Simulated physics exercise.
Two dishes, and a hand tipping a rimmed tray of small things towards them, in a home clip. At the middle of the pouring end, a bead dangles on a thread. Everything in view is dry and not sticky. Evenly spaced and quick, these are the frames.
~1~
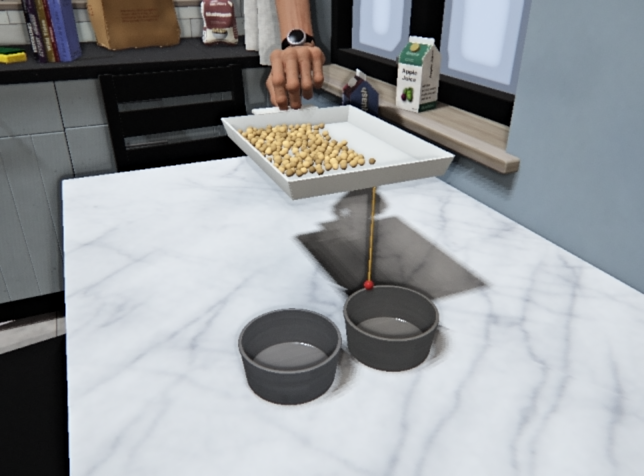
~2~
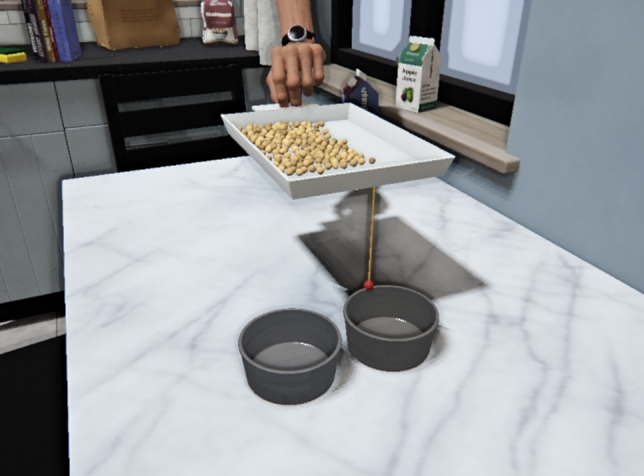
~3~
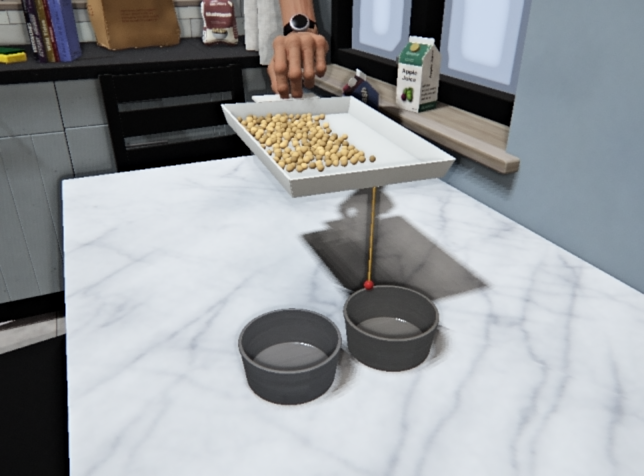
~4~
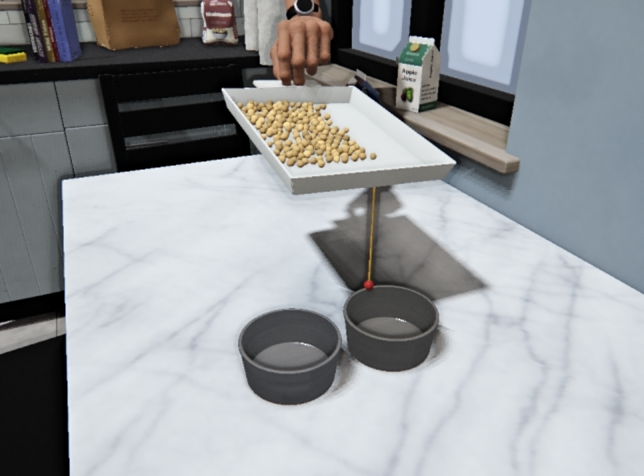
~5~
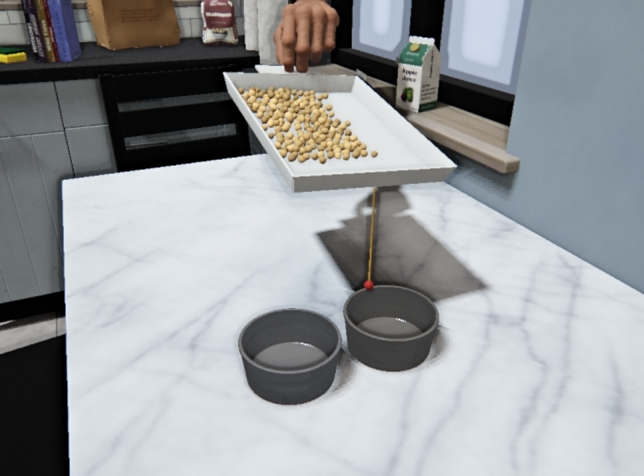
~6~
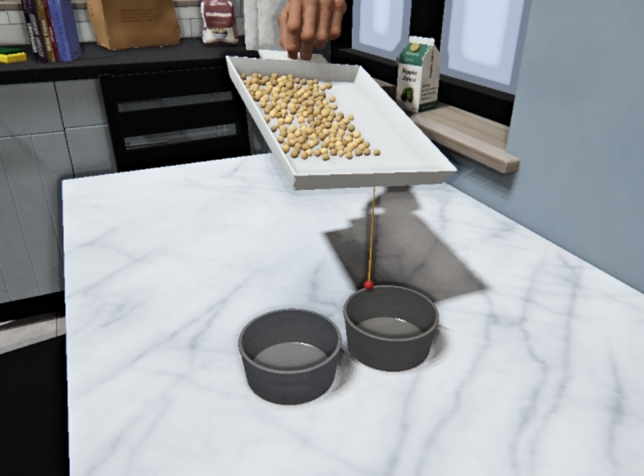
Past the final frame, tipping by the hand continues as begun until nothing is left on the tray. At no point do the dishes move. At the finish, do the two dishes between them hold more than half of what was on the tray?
No.
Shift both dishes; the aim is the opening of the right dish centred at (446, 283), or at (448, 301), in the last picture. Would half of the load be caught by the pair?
For the two tries in order: Exceeding half, exceeding half.
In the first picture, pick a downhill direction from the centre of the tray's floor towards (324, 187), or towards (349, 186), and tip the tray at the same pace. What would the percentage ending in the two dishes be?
Respectively 90 % and 80 %.
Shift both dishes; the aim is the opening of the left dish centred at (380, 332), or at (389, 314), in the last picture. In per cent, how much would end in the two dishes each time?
About 60 and 70 per cent respectively.
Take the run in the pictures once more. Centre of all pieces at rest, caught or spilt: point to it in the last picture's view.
Last view, resting centre - approx. (458, 329).
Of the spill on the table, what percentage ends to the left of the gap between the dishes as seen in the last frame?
Roughly 0 percent.
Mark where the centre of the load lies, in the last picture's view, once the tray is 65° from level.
In the last view the centre sits at roughly (416, 175).
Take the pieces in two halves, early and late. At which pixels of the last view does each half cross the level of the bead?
Earlier portion about (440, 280); later portion about (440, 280).
Soon after the last picture, tray tipped steeply; most on the tray; a stray few outside both; a small part in the air.
A little later, tray tipped past a quarter turn; about a quarter on the tray; a small part in the right dish; about a third outside both; about a third in the air.
Later still, tray tipped past a quarter turn; about a quarter in the right dish; most outside both.
At rest, tray tipped past a quarter turn; none in the left dish; about a quarter in the right dish; most outside both.
